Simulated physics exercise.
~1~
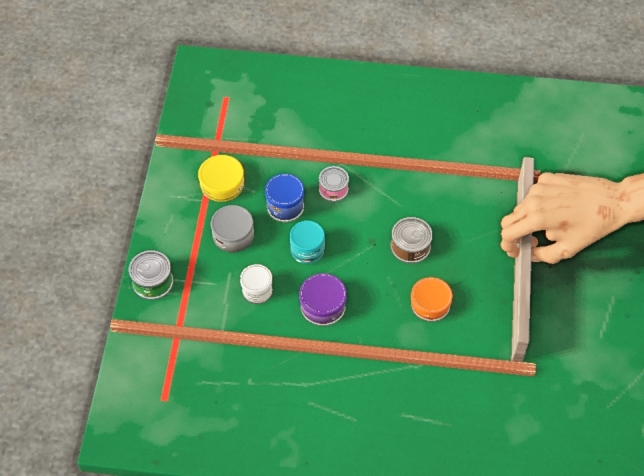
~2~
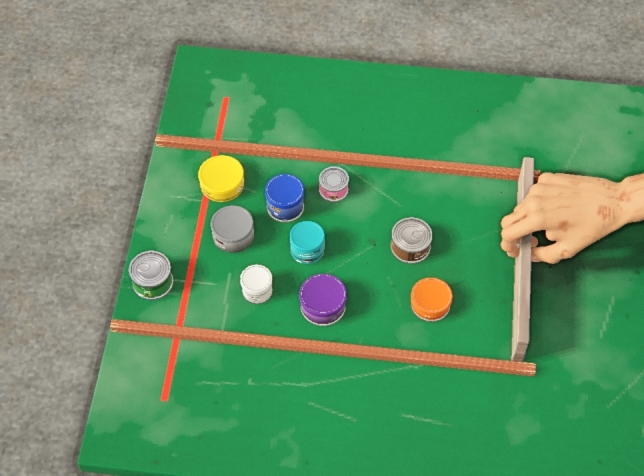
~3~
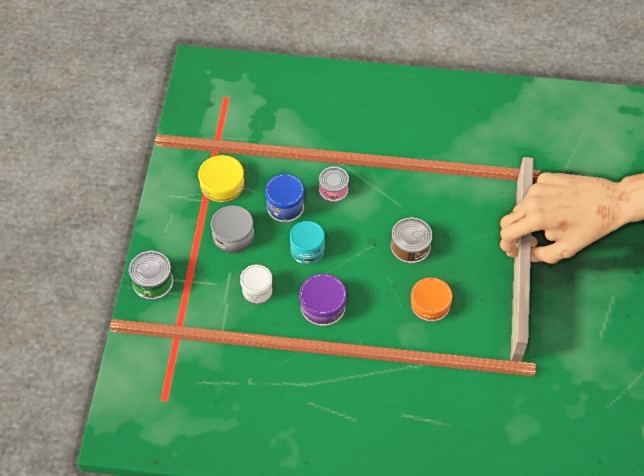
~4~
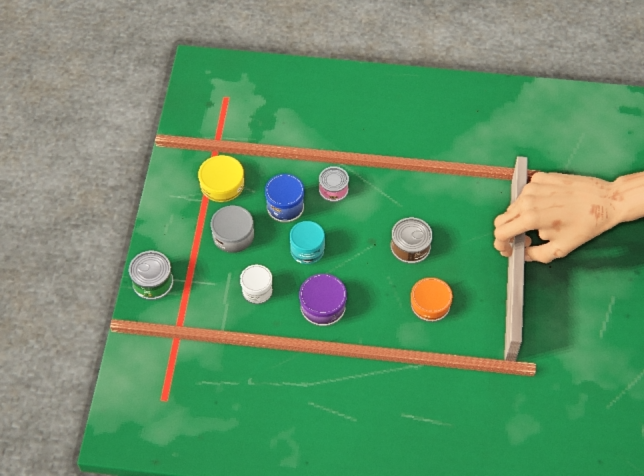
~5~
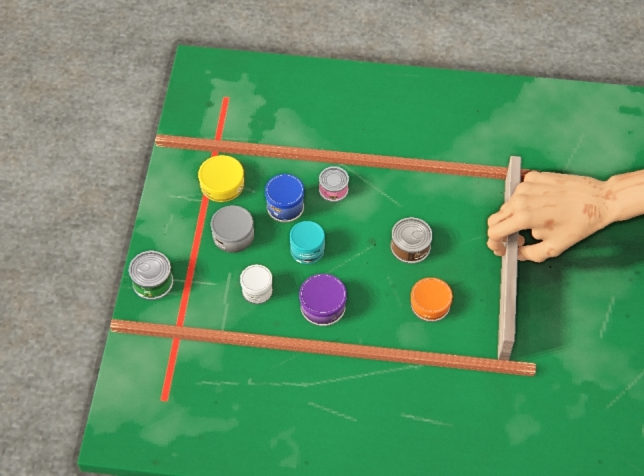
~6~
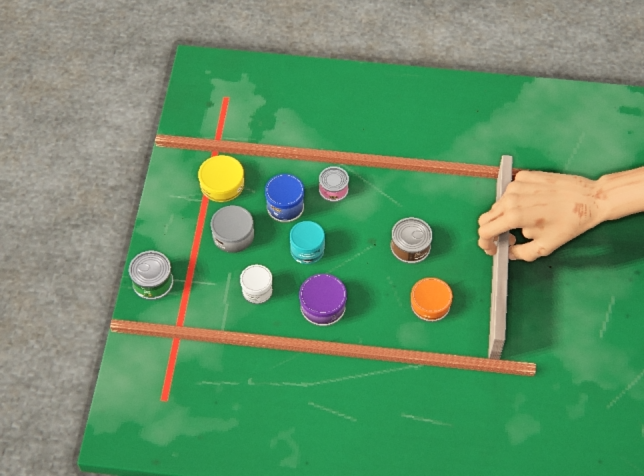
At first, a hand holds an upright board at the right end of a channel between two rails on a green table, with small colourful tubs scattered inside and a red line at left. The hand then slides the board slightly left, while the tubs stay still.
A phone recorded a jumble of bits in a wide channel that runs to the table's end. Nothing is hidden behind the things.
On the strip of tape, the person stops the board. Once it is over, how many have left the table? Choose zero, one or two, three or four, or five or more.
One or two of them have left the table.
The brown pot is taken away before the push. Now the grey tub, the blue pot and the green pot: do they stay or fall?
In that case the grey tub stays where it is, the blue pot stays where it is, the green pot goes off the edge.
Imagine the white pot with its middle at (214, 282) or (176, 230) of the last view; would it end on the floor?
First spot: Safe; second: Gone.
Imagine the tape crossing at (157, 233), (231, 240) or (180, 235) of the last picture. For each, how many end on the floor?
It would be 5, 0 and 4.
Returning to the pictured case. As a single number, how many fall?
All told, 1.
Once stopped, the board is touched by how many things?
I count 5 of them.
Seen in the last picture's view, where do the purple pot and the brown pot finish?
I'd put one at around (159, 302) and the other at around (181, 216).
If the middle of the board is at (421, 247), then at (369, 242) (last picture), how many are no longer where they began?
That gives 2 for the first and 3 for the second.
Soon after, none off yet; green pot at rest near (151, 275); yellow tub at rest near (222, 179); grey tub at rest near (233, 229).
In the end, the number that fall off is one or two; gone, green pot.
